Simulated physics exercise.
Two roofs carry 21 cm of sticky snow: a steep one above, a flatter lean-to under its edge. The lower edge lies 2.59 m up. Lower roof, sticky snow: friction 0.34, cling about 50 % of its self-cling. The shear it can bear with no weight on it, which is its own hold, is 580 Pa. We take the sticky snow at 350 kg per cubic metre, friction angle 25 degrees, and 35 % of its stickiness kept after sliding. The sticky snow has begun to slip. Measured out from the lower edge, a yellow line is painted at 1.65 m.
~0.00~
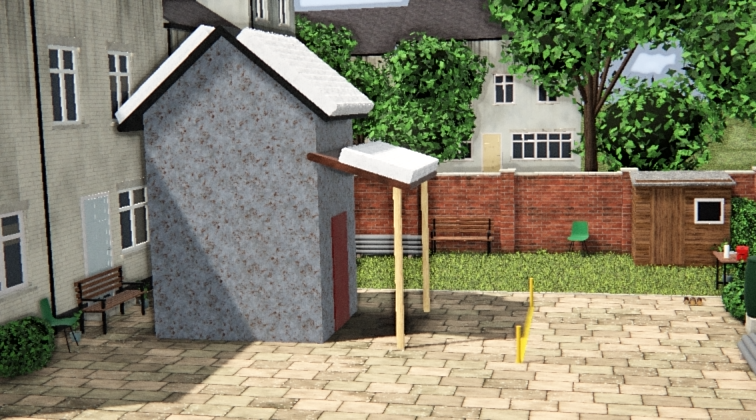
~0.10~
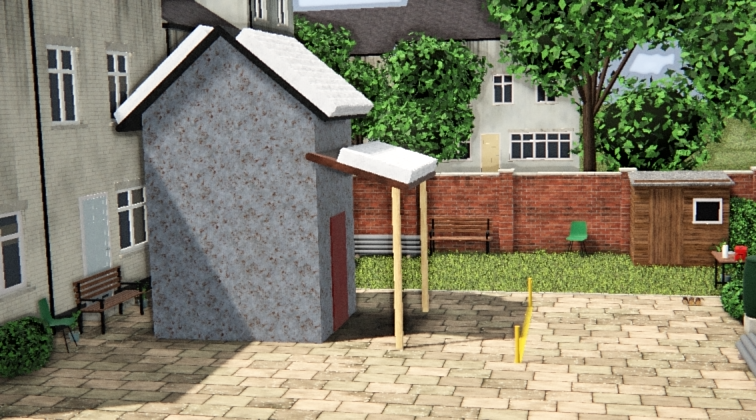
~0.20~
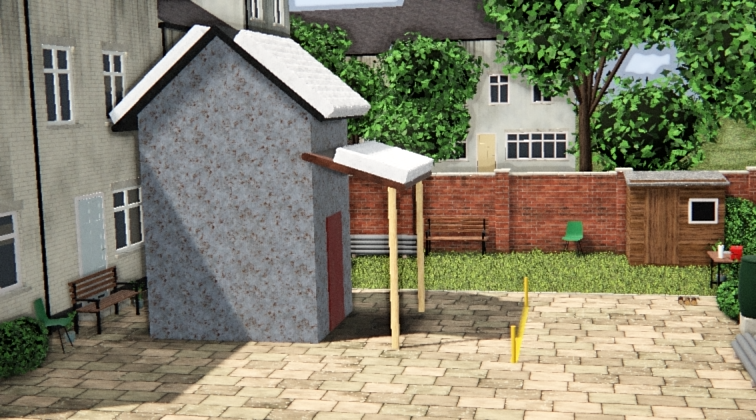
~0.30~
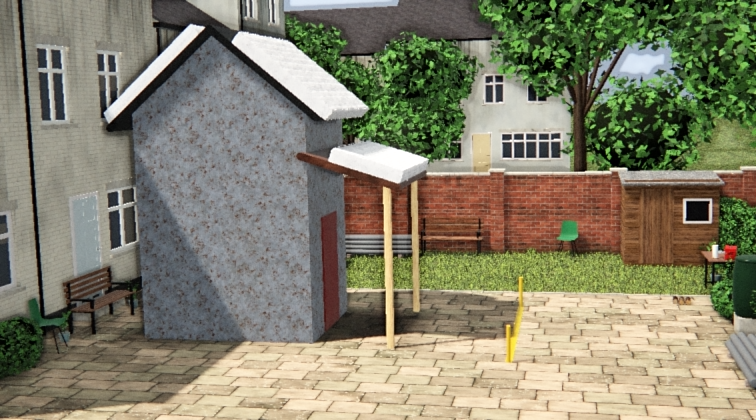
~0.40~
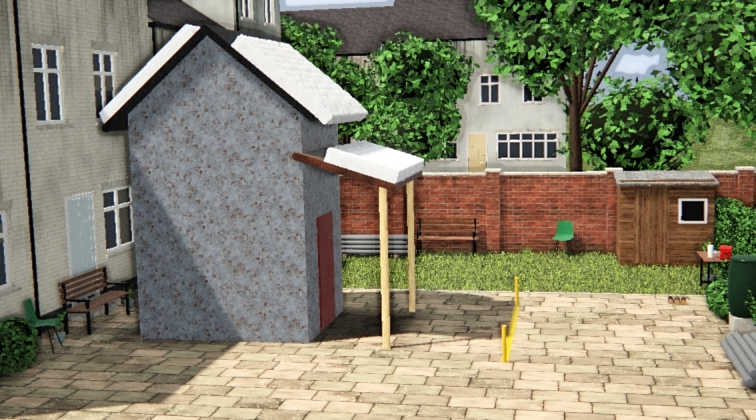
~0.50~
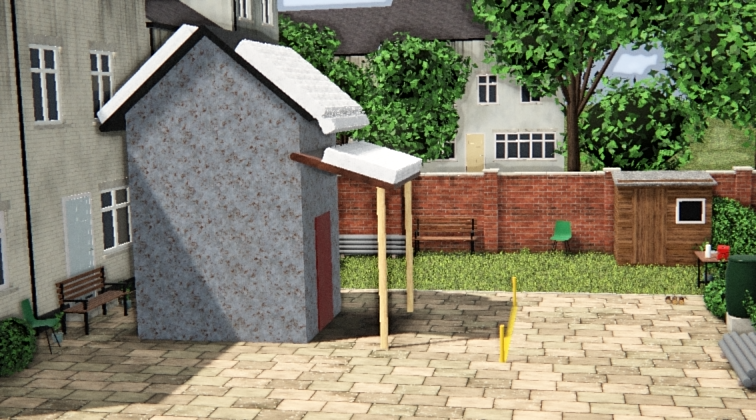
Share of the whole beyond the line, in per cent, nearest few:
Some 9 out of 100.
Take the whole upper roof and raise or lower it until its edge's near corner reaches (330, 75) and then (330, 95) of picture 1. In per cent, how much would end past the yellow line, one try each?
In that order: 35 %, 30 %.
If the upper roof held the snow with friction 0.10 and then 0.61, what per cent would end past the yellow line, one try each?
First try 30 per cent, second try 1 per cent.
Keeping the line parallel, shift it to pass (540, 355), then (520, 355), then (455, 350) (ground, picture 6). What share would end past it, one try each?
One by one: 2 in a hundred, 5 in a hundred, 35 in a hundred.
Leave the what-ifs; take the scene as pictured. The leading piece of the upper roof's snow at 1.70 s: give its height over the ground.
About 2.0 m.
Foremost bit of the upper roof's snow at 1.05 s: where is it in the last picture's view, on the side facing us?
Near (376, 158).
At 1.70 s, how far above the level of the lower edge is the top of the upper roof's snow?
I'd estimate around 0.7 m up from the lower edge.
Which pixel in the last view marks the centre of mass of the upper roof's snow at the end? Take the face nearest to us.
(431, 285), roughly.
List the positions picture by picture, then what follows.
In the first picture, foremost bit of the sticky snow at (331, 103).
In the second picture, foremost bit of the sticky snow at (330, 103), its middle shifted 1.2 cm.
In the third picture, foremost bit of the sticky snow at (329, 116), its middle shifted 4.7 cm, 2 % of it past the upper edge, in one piece.
In the fourth picture, foremost bit of the sticky snow at (326, 104), its middle shifted 11 cm, 6 % of it past the upper edge, in one piece.
In the fifth picture, foremost bit of the sticky snow at (327, 114), its middle shifted 20 cm, 11 % of it past the upper edge, in one piece.
In the sixth picture, foremost bit of the sticky snow at (331, 120), its middle shifted 32 cm, 17 % of it past the upper edge, cracking.
After 1.05 s, none is below the lower edge and 0 % is past the line.
After 1.70 s, 14 % is below the lower edge and 0 % is past the line.
After 2.35 s, 55 % is below the lower edge and 7 % is past the line.
After 3.00 s, 58 % is below the lower edge and 9 % is past the line.
After 4.30 s, 65 % is below the lower edge and 9 % is past the line.
